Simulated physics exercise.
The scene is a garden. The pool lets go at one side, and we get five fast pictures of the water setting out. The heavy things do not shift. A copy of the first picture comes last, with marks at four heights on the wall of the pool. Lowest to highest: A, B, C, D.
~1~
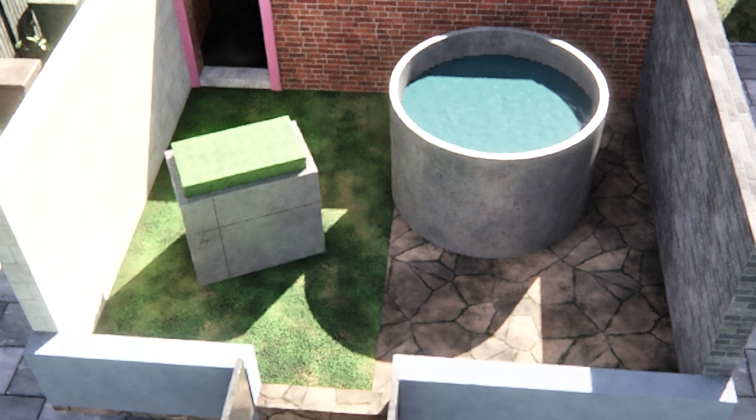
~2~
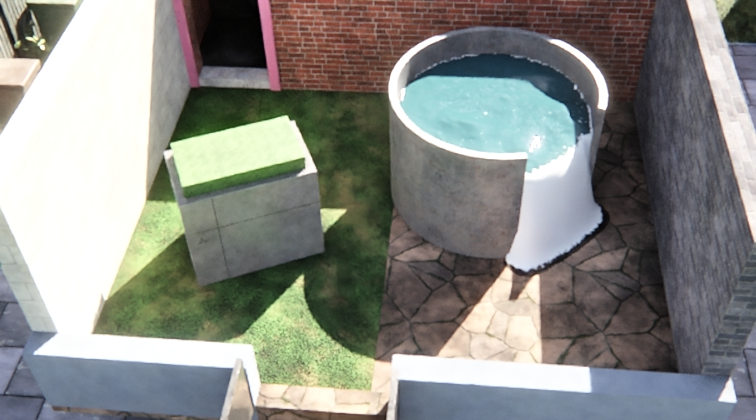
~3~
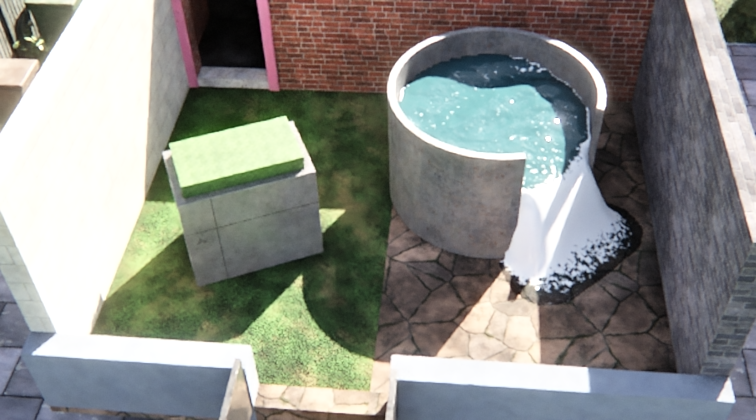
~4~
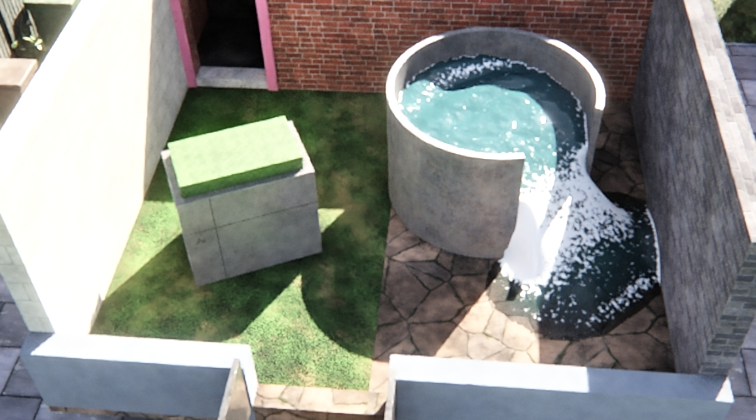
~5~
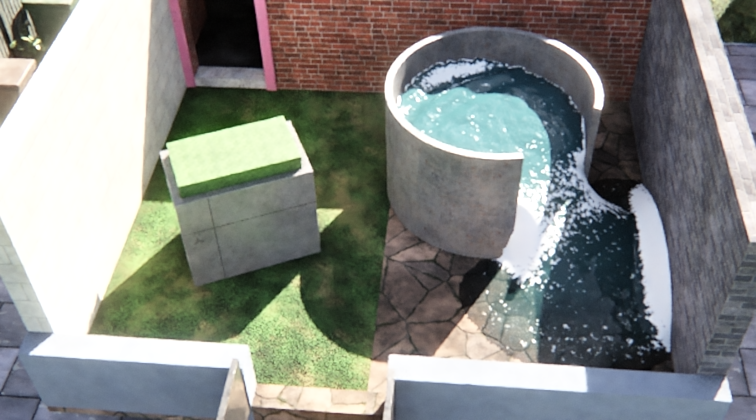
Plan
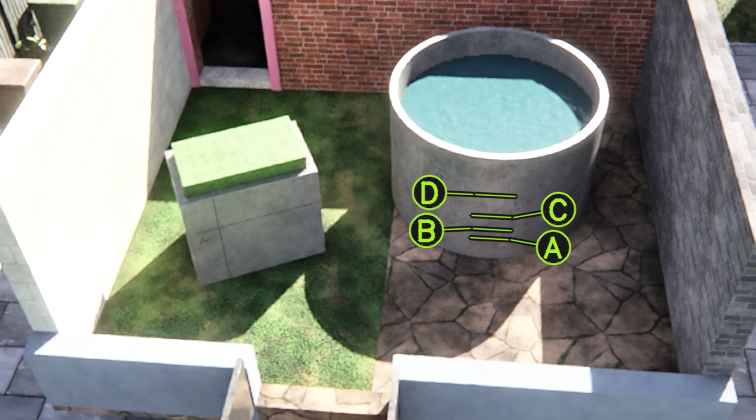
A round grey pool of teal water stands on brown paving at the right of a walled garden, seen from above. A grey block topped with bright green sits on the lawn at left, near a pink-framed doorway in a red brick wall. Water pours white through an opening in the pool's right side, spreads dark and foamy over the paving and surges against the right wall, the view nearly still.
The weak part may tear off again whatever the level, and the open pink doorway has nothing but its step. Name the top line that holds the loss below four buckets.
Line D just does it.
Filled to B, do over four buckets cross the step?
No.
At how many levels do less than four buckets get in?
All four.
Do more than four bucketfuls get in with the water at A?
No, that is safe.
In lime, A at (490, 238); B at (491, 229); C at (492, 216); D at (494, 195); from the bottom up A, B, C, D.
Choosing A, nothing gets over.
Choosing B, nothing gets over.
Choosing C, nothing gets over.
Choosing D, a bucket or two gets in.
